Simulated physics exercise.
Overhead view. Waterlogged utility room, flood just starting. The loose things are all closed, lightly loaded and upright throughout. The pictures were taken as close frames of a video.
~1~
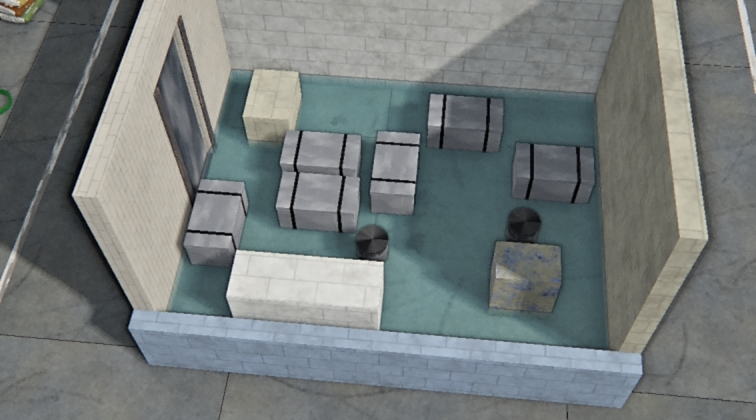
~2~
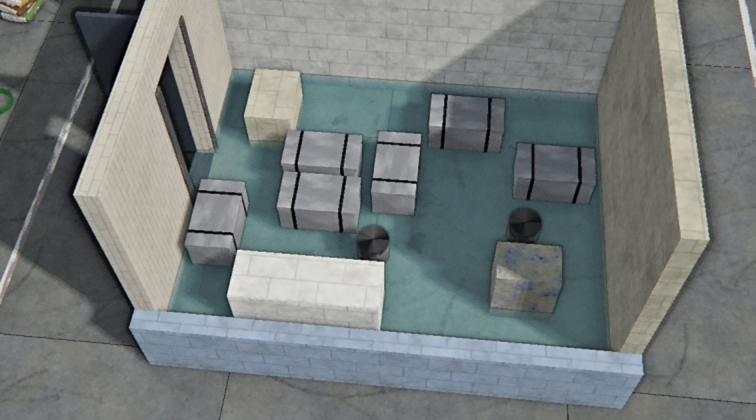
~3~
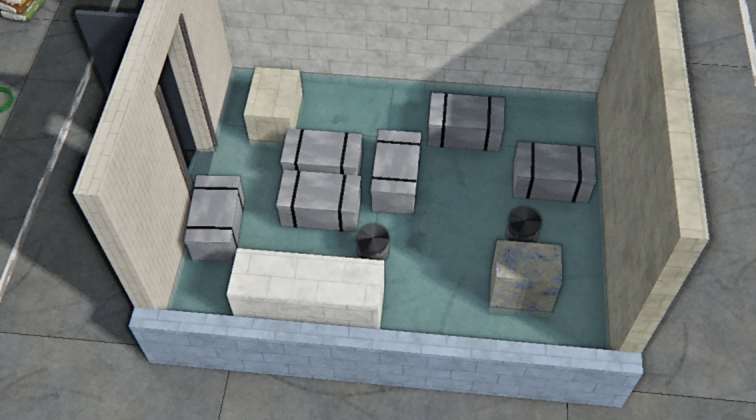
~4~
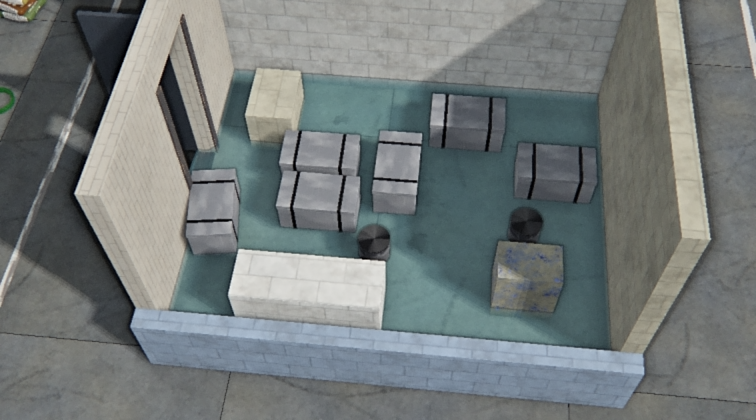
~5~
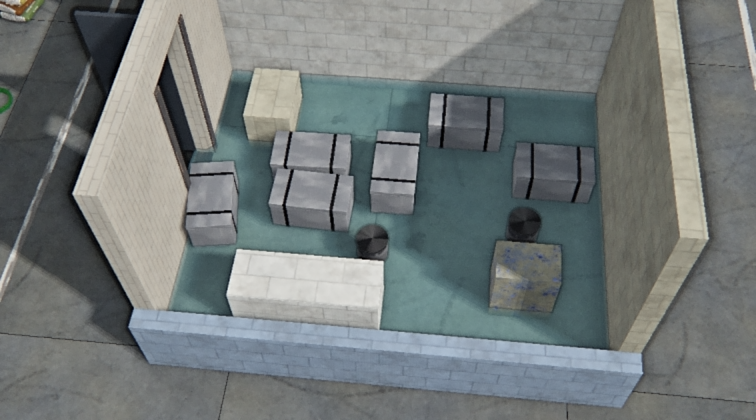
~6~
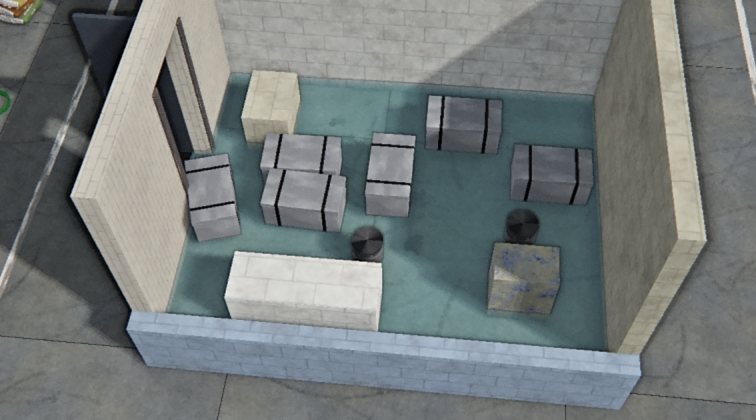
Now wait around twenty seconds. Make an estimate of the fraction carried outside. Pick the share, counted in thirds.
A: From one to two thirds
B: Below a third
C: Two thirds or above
Below a third.
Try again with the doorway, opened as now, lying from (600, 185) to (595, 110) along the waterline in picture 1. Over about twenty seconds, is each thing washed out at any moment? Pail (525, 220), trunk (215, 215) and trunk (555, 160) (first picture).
The first makes it out, the second doesn't get out, the last makes it out.
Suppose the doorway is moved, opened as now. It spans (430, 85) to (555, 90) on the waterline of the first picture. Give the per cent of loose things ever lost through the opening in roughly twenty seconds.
About 90 percent.
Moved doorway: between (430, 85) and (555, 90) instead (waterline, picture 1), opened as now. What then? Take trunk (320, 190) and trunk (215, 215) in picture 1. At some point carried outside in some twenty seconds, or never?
So, the first one leaves, and the second one never leaves as well.
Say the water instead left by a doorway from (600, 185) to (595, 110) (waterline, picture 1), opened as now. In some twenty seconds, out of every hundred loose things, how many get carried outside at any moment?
50 per cent.
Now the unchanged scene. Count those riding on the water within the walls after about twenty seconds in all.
It comes to 8.
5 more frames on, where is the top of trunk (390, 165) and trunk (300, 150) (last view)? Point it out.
Close to pixel (361, 163) and pixel (268, 147).
A moment on, 0 of 8 are out; 8 afloat.
Next, 0 of 8 are out; 8 afloat.
Later, 0 of 8 are out; 8 afloat.
In the end, 0 of 8 are out; 8 afloat.
